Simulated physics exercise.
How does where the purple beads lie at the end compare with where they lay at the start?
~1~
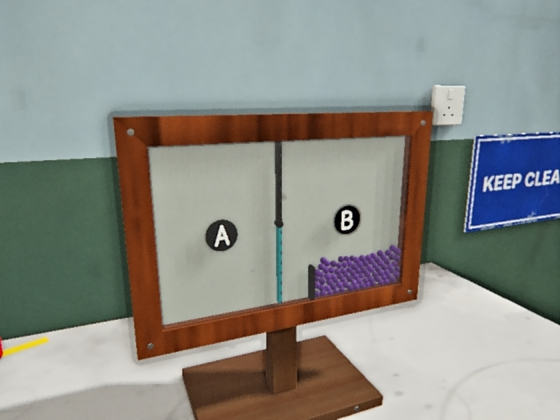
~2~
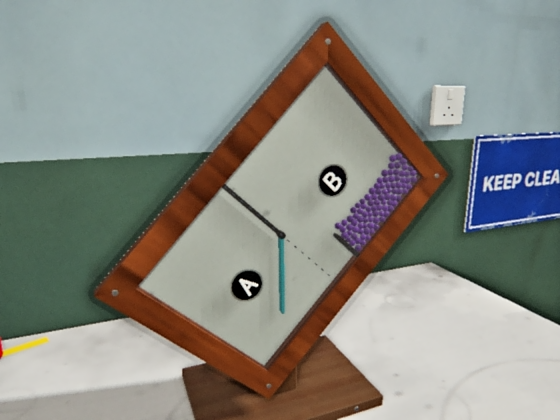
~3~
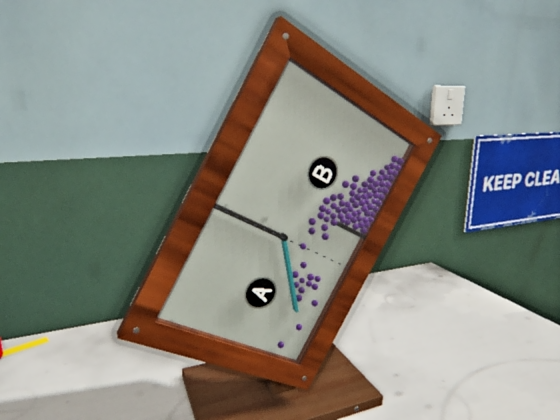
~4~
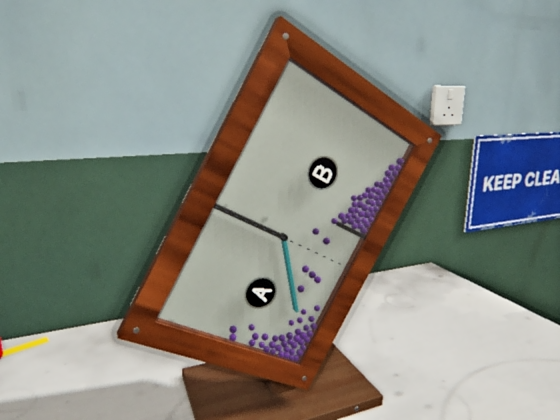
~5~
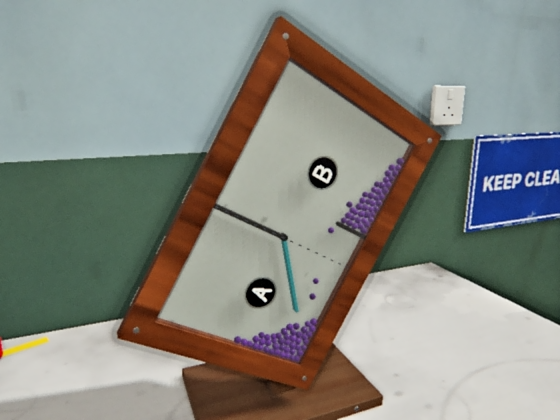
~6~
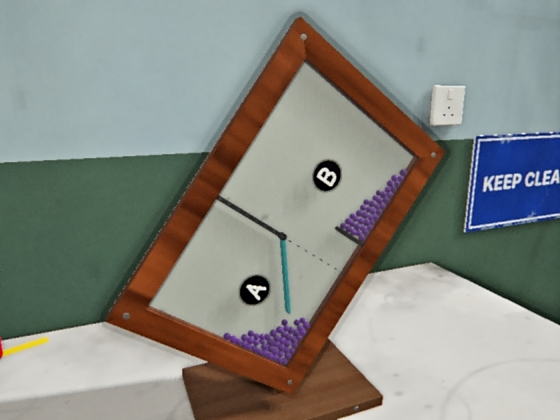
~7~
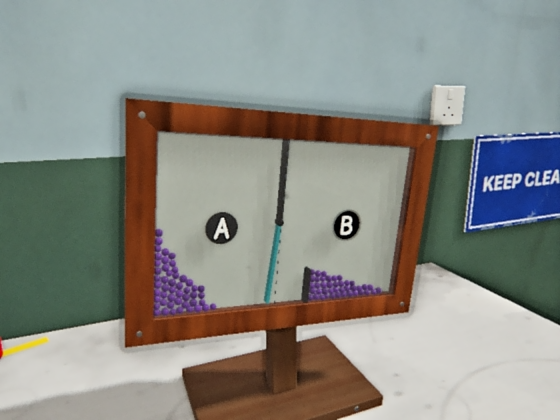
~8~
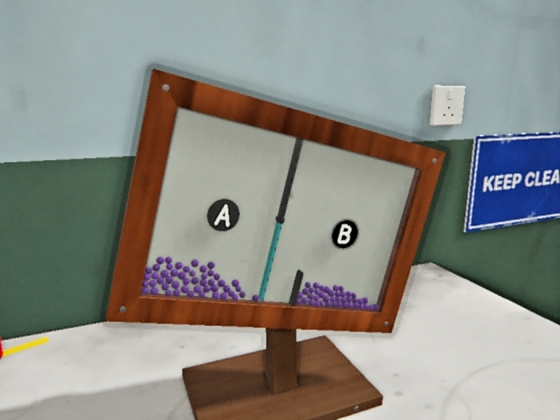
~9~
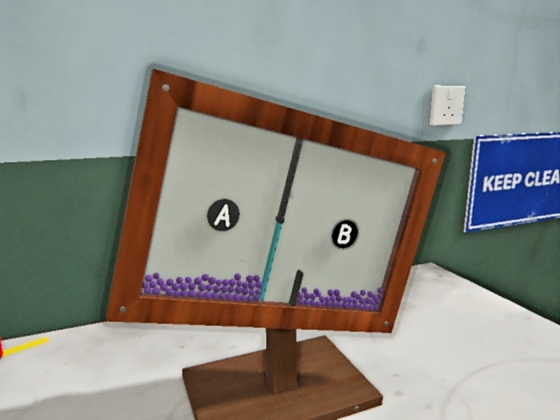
At the start they were all heaped at the bottom of side B, on the right. By the end they were spread low across both sides, with rather more of them in side A on the left.
